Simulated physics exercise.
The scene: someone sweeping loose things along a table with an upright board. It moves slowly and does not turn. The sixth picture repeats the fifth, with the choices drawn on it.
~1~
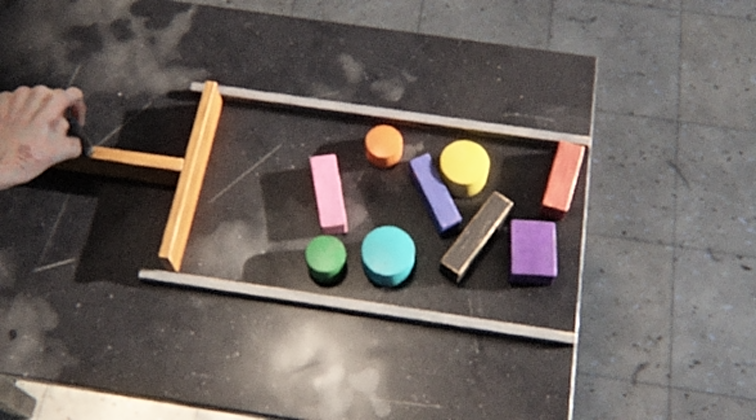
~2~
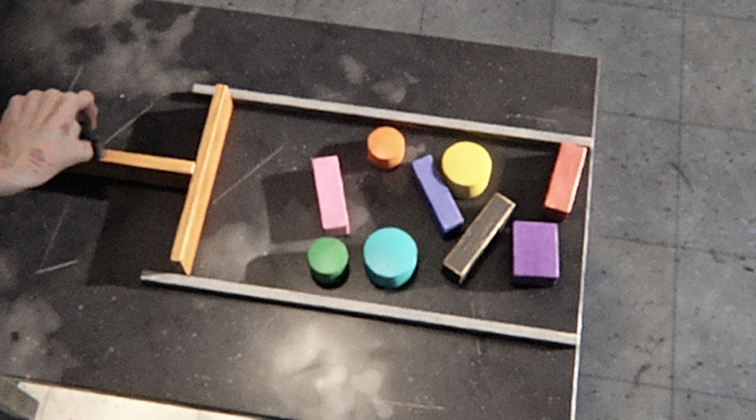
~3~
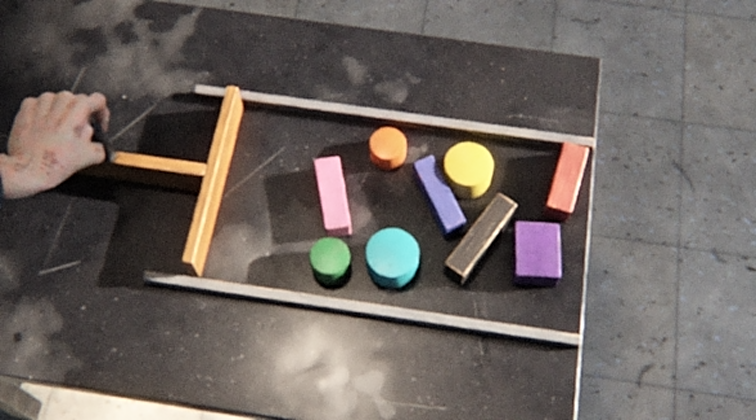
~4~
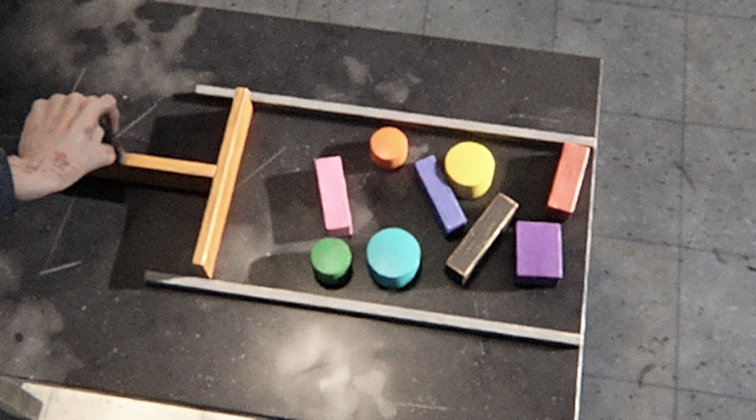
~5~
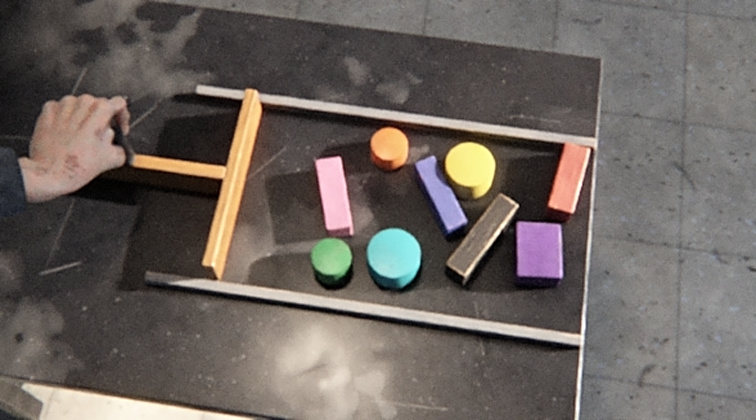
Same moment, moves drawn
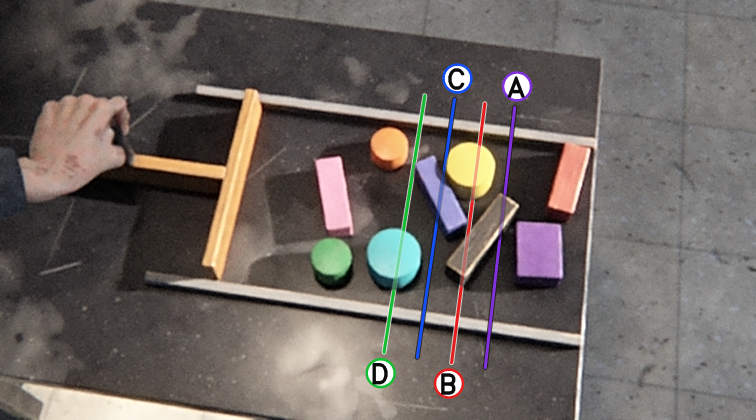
A hand slowly pushed an upright orange board to the right between two rails on a dark table, while the colourful blocks and round pieces in front of it stayed where they were, untouched.
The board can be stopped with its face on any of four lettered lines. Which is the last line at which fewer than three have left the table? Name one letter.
At A, and not beyond.
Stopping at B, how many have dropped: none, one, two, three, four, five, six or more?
In all, none.
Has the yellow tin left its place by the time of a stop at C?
Yes.
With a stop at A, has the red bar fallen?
Yes.
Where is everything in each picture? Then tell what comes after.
In the first picture, purple block (531, 252); green tin (326, 259); blue bar (434, 196).
In the second picture, board (199, 169); red bar (563, 182).
In the third picture, board (211, 171); pink bar (333, 198).
In the fourth picture, board (221, 172); black bar (481, 239).
In the fifth picture, board (230, 174); purple block (537, 254); green tin (331, 262); blue bar (439, 198).
On the marked copy, A at (501, 230); B at (469, 225); C at (437, 220); D at (406, 216).
Following A. Soon after the start, board (327, 187); green tin (342, 263); pink bar (348, 200).
Later, board (426, 201); purple block (544, 254); black bar (509, 244).
In the end, board (500, 212); purple block over the edge; red bar over the edge; two fallen.
As for the rest, B is within the limit but short; C is within the limit but short; D is within the limit but short.
